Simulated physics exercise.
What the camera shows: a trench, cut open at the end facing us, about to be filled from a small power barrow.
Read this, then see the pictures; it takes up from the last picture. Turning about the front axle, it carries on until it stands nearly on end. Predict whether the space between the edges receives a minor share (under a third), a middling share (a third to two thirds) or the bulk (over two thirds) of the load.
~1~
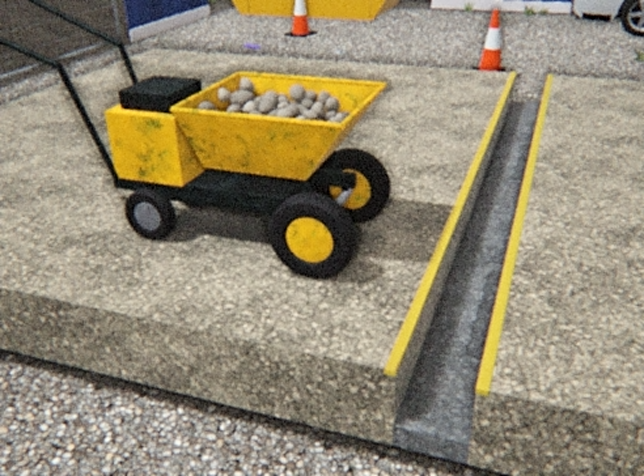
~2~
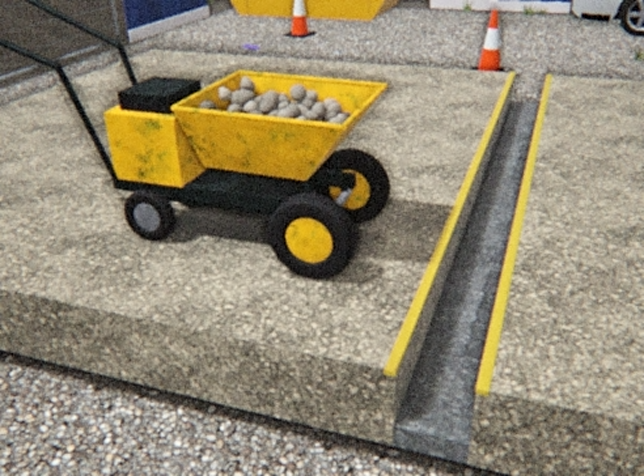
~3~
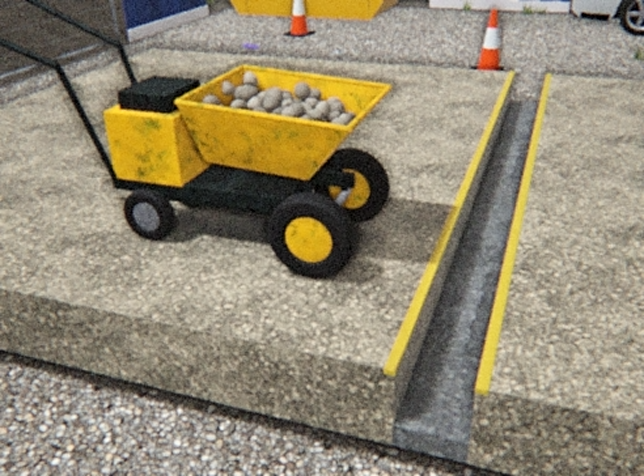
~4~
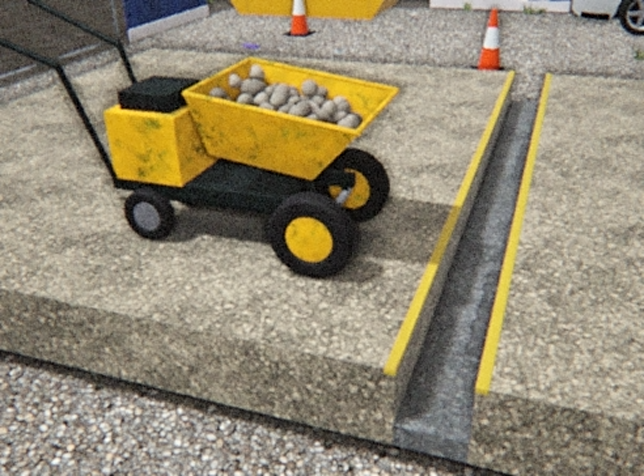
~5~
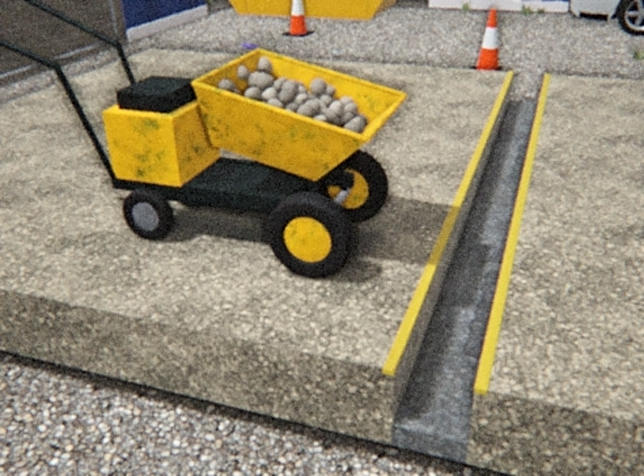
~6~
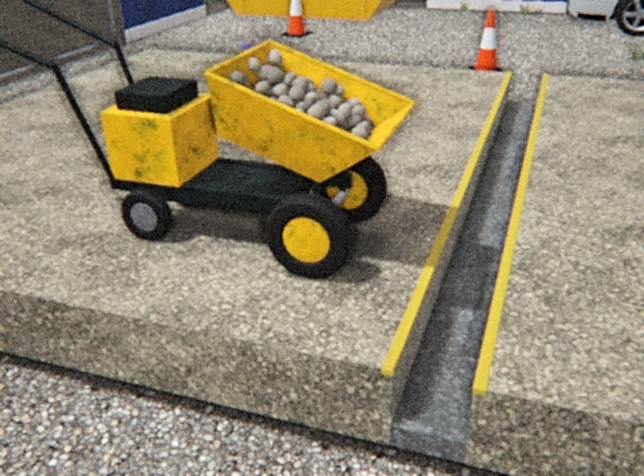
It receives the bulk.
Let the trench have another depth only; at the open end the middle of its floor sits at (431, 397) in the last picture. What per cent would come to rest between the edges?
Around 80 per cent.
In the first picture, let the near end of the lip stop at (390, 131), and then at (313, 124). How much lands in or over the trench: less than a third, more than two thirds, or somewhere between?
For the first case, the middle third; for the second case, more than two thirds.
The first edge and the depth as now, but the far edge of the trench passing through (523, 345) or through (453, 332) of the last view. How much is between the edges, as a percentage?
The first try comes to close to 100 per cent, the next to 50 per cent.
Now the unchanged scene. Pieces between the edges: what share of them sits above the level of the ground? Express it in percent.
Around 0 in a hundred.
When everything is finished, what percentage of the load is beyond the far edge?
Estimate: Around 5 per cent.
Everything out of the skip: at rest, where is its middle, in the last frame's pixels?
Roughly at (468, 296), give or take.
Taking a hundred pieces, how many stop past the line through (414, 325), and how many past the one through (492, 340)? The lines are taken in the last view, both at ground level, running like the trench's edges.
Roughly 100 per cent, and 0 per cent.
Soon, skip tipped steeply; all in the skip.
A while on, skip tipped steeply; most in the skip; a small part in or heaped over the trench; a small part falling.
Towards the end, skip tipped right over; about a quarter in the skip; most in or heaped over the trench; a small part beyond it.
Finally, skip tipped right over; nearly all in or heaped over the trench; a small part beyond it.
